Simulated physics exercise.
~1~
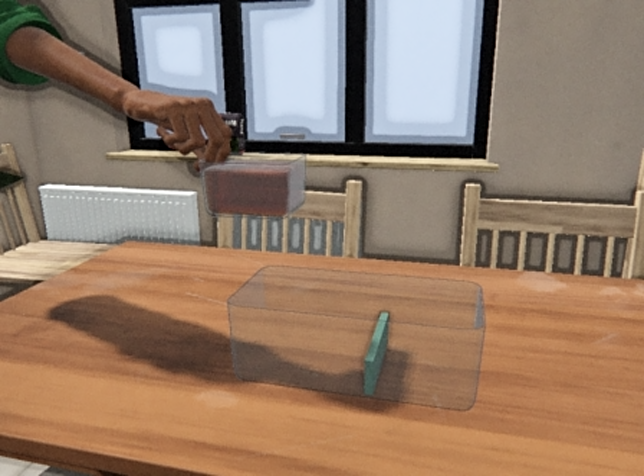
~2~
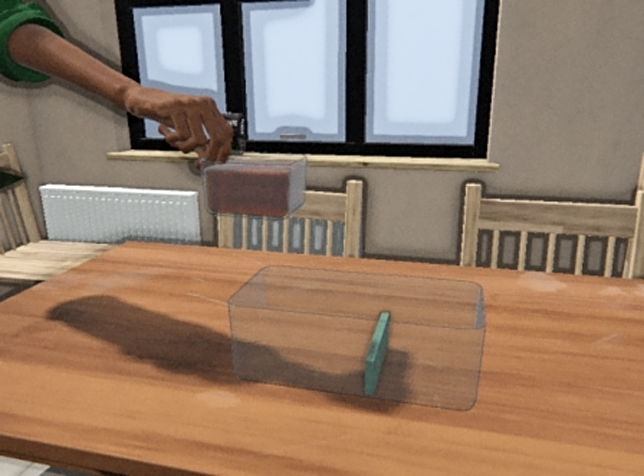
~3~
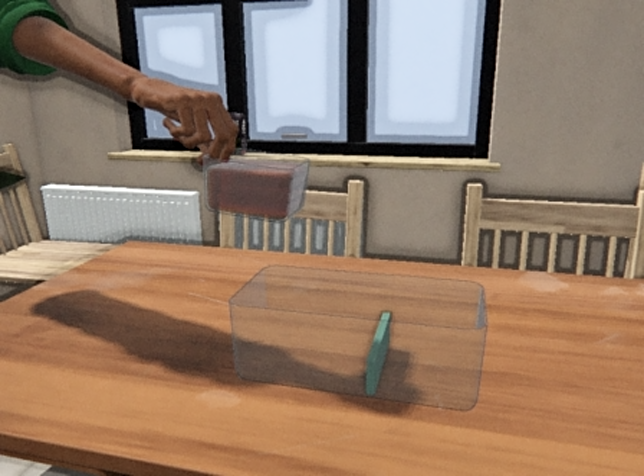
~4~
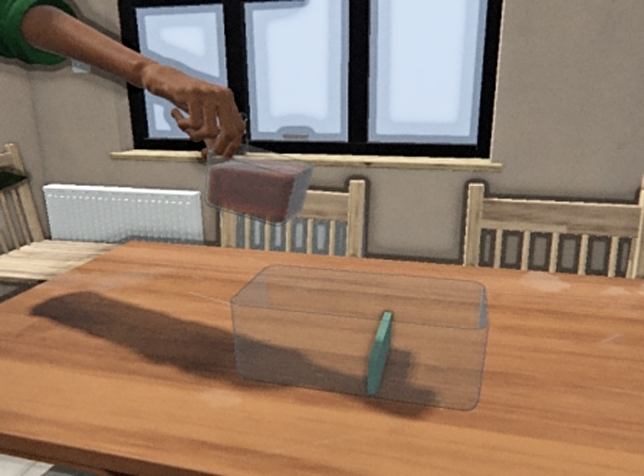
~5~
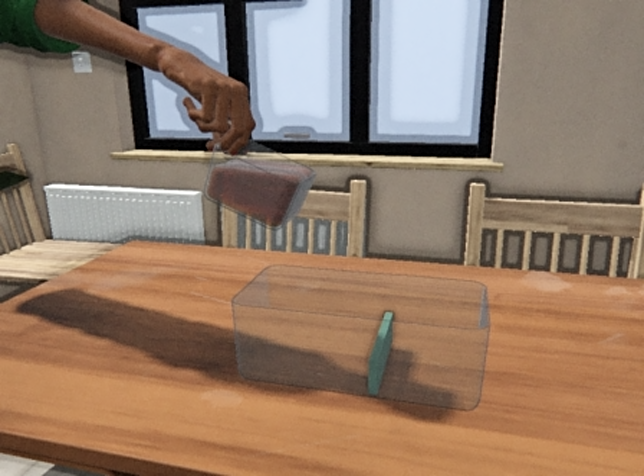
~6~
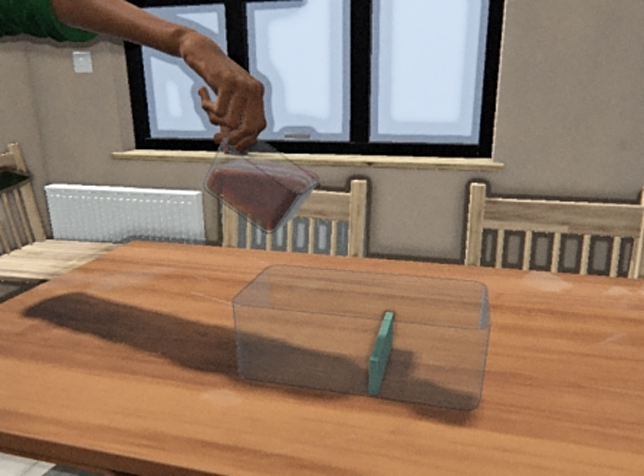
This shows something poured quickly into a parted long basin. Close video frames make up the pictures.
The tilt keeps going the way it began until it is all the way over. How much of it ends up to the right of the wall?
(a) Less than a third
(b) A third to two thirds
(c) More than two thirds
a, less than a third.
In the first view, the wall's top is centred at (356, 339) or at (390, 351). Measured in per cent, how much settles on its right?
Try one about 30 %, try two about 20 %.
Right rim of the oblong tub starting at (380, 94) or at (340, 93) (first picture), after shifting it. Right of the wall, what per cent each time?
You'd get 85 percent from the first and 75 percent from the second.
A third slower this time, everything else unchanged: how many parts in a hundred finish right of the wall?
Roughly 0 in a hundred.
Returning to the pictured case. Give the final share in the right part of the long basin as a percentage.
Something like 5 per cent, roughly.
A moment on, the oblong tub is tipped on its side and 25 per cent is still to pour, 30 is left of the wall and 0 right of it.
Next, the oblong tub is tipped right over and 5 per cent is still to pour, 86 is left of the wall and 1 right of it.
Then the oblong tub is tipped right over and 0 per cent is still to pour, 92 is left of the wall and 4 right of it.
Later the oblong tub is tipped right over and 0 per cent is still to pour, 94 is left of the wall and 4 right of it.
Finally, 94 per cent lies left of the wall, 4 right of it and 2 outside.
